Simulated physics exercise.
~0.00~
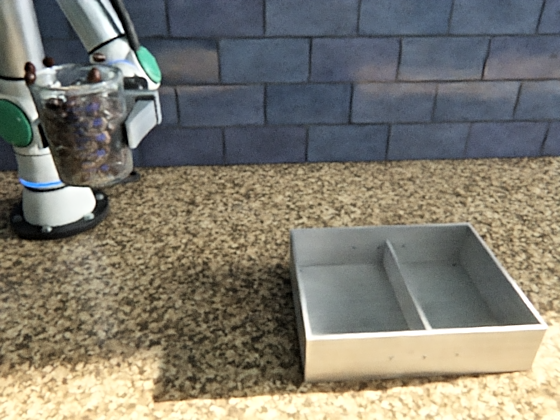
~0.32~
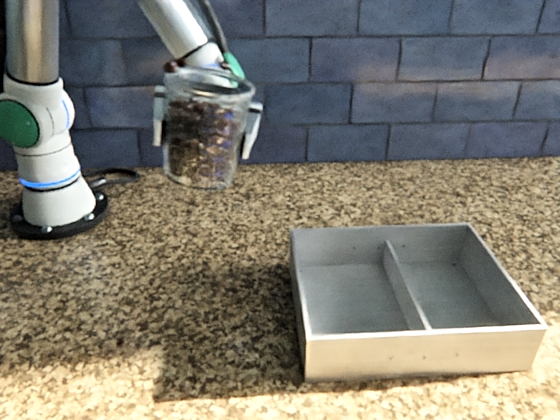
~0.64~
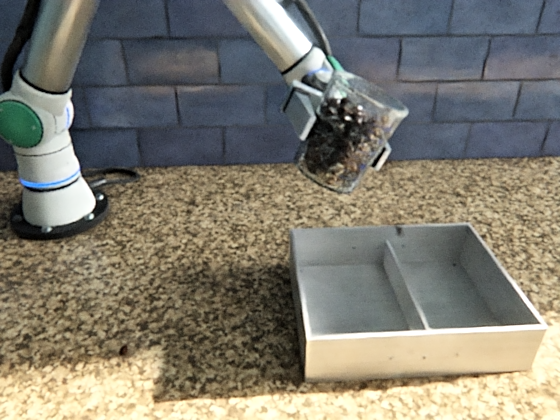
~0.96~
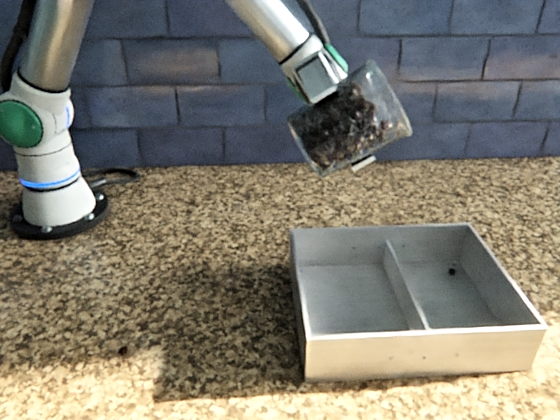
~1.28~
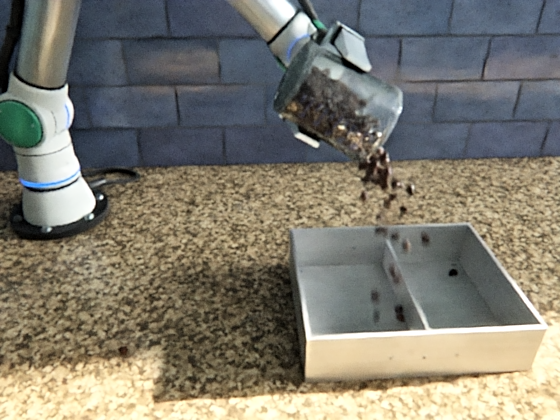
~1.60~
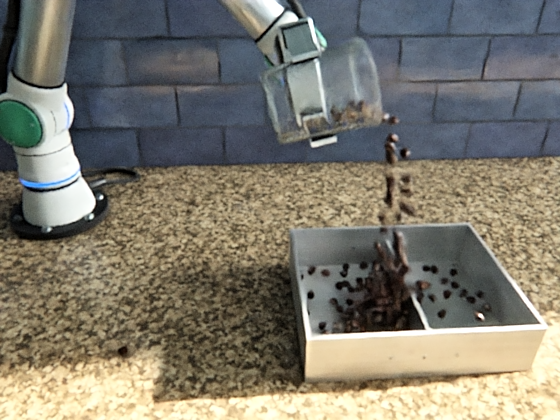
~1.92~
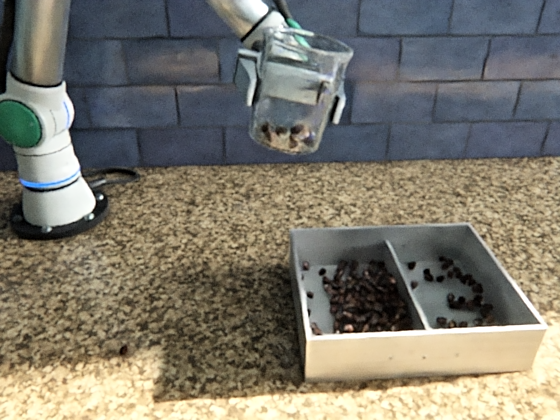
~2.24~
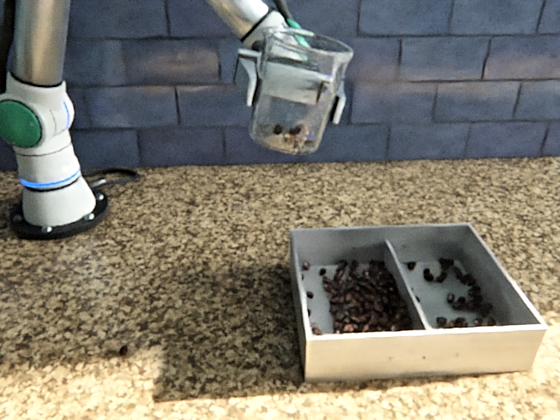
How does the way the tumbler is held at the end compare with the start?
At the start the arm holds the tumbler upright, while at the end it is leaning.
